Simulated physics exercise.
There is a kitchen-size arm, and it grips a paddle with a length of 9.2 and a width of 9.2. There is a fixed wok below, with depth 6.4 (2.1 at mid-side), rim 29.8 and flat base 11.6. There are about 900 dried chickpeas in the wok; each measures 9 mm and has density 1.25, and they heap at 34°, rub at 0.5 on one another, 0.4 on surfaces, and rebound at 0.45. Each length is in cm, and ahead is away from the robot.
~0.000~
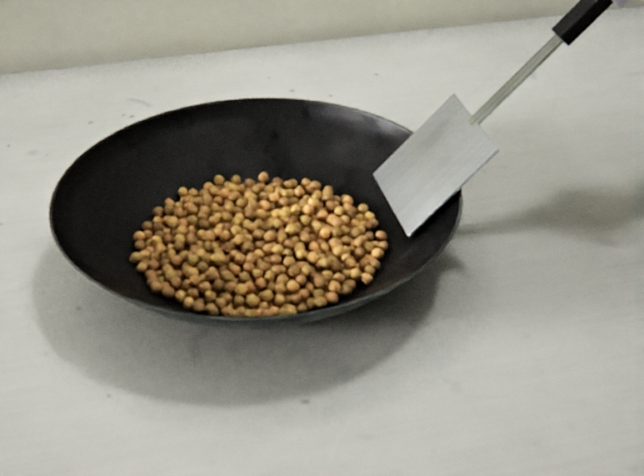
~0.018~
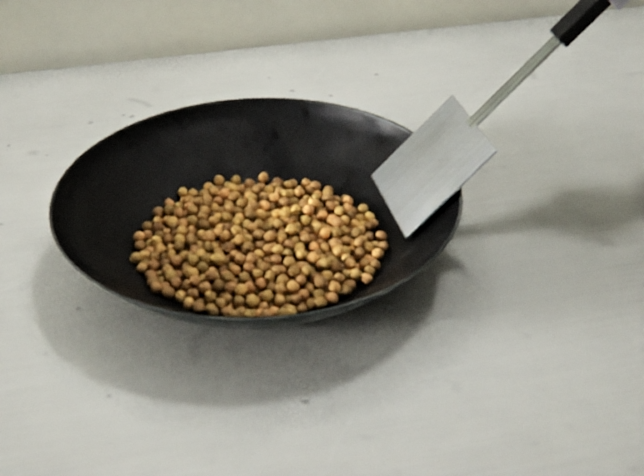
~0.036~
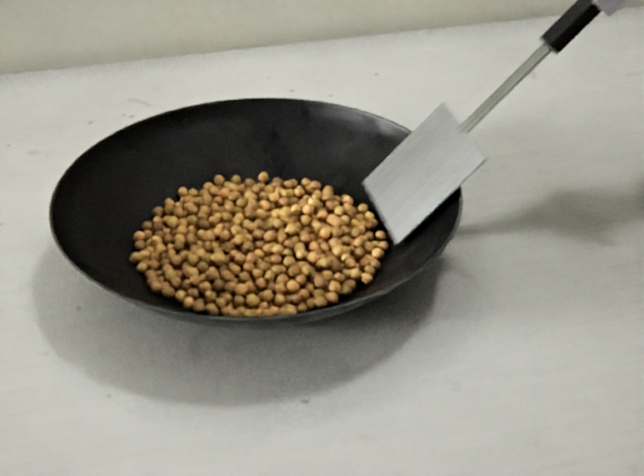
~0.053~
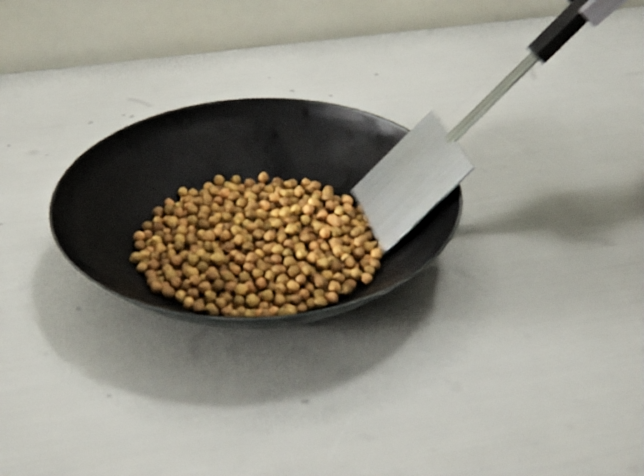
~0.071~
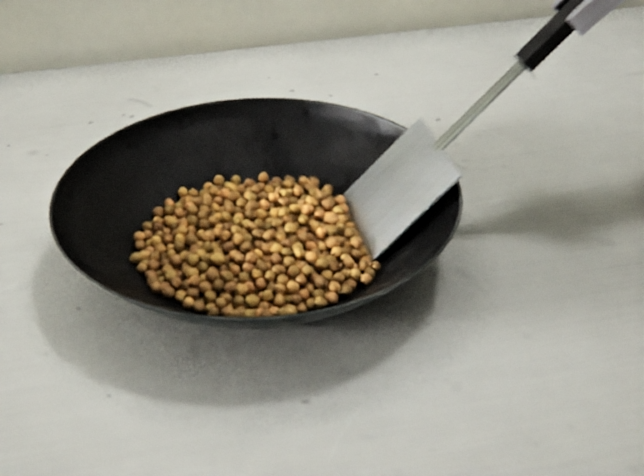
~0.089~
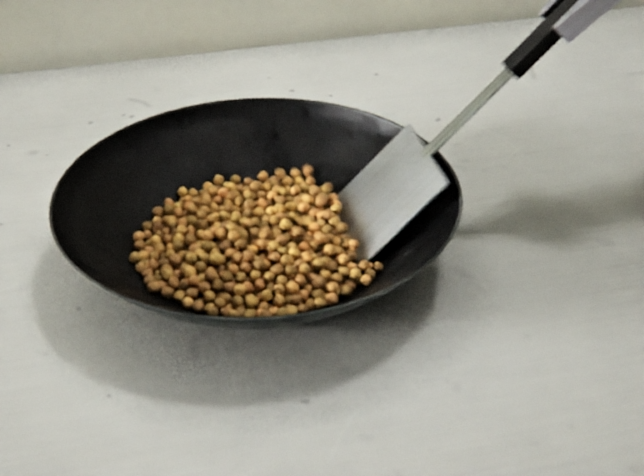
A mechanical arm, only its dark and grey end showing at the upper right, holds a flat silver paddle over a wide black wok on a pale grey surface, seen from slightly above. Golden-brown dried chickpeas lie heaped in the wok, with a plain wall behind. The paddle shifts slightly, then slides down and left into the chickpeas, bunching their right side upward, while the camera stays still.
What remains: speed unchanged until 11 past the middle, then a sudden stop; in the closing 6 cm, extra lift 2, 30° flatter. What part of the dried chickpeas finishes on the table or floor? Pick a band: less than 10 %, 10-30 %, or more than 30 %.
It falls in the band 10-30 %.
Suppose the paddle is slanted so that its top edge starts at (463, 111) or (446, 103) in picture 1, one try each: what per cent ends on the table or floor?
About 15% and 20%.
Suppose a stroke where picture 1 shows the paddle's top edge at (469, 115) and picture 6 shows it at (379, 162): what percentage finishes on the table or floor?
Near 40 in a hundred.
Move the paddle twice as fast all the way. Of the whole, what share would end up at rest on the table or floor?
Approx. 35 per cent.
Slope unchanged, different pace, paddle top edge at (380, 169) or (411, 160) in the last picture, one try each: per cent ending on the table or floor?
I'd estimate close to 40 and 25 in a hundred.
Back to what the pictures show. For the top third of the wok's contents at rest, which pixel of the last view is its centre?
Pixel position: Approx. (125, 240).
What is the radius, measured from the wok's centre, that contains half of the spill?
I reckon close to 22 centimetres.
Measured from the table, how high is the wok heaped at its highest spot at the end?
Top of the heap: Roughly 7.5 cm above the table top.
By 0.21 s, sloping 45°, highest piece 4 above the table; 900 in the wok.
By 0.34 s, sloping 37°, highest piece 7 above the table; 900 in the wok.
By 0.60 s, sloping 15°, highest piece 8 above the table; 774 in the wok, 110 on the table or floor, 16 on the blade or in flight.
By 1.65 s, sloping 15°, highest piece 7 above the table; 772 in the wok, 128 on the table or floor.
Final count, 772 in the wok, 128 on the table or floor. That is 14 % on the table or floor.
